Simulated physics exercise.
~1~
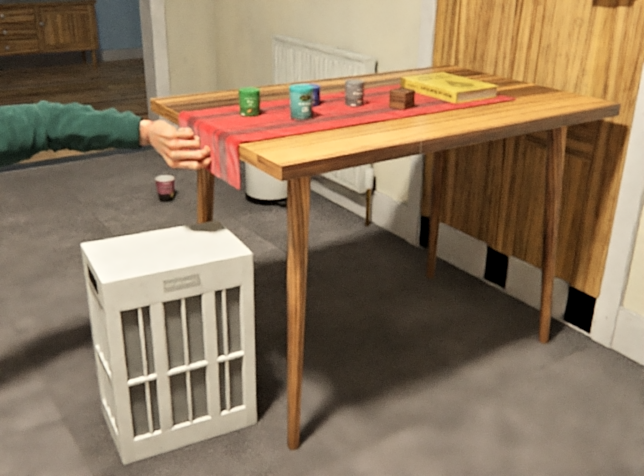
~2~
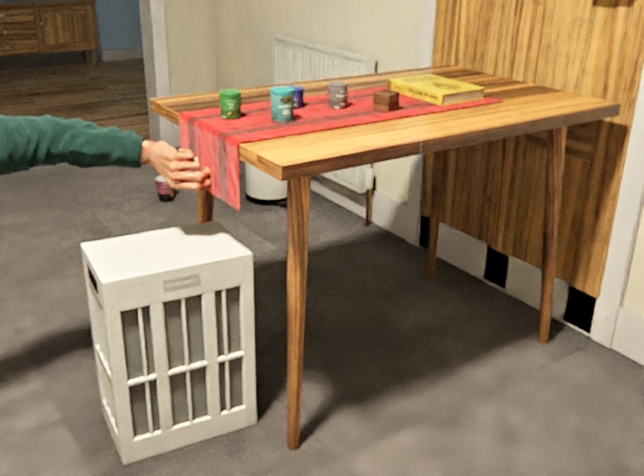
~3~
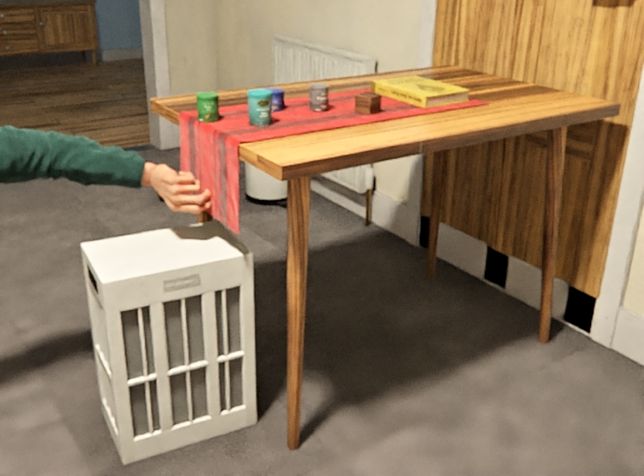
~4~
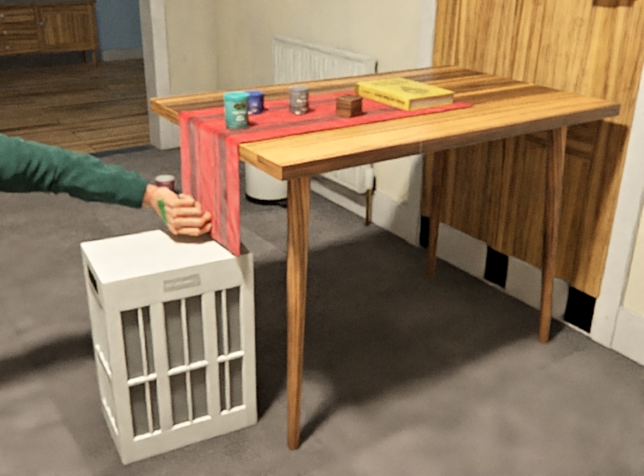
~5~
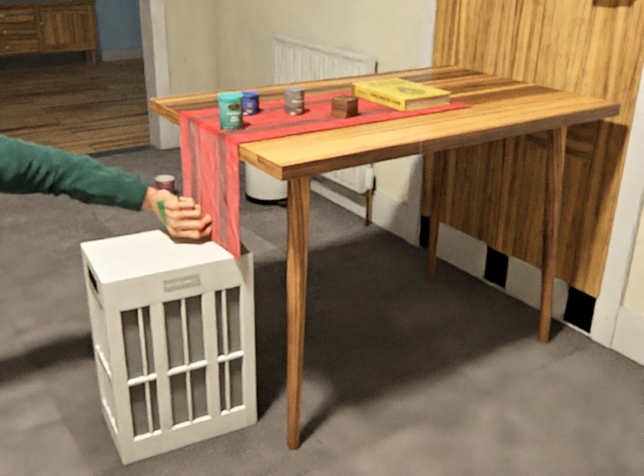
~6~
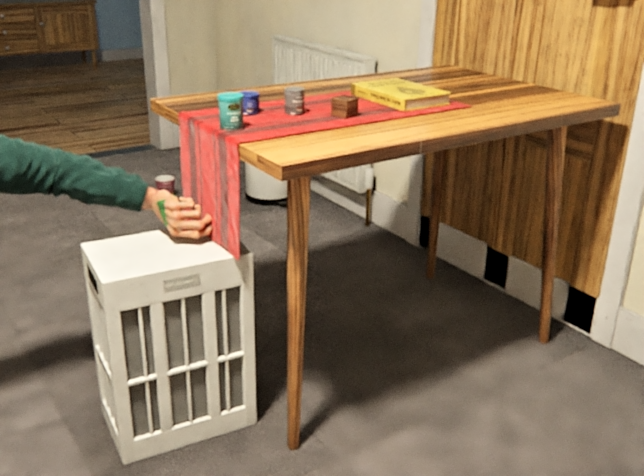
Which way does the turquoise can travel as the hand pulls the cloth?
The turquoise can moves to the left, riding along on the cloth toward the hand.
A hand pulls red cloth down to a crate, carrying a green pot off the table.
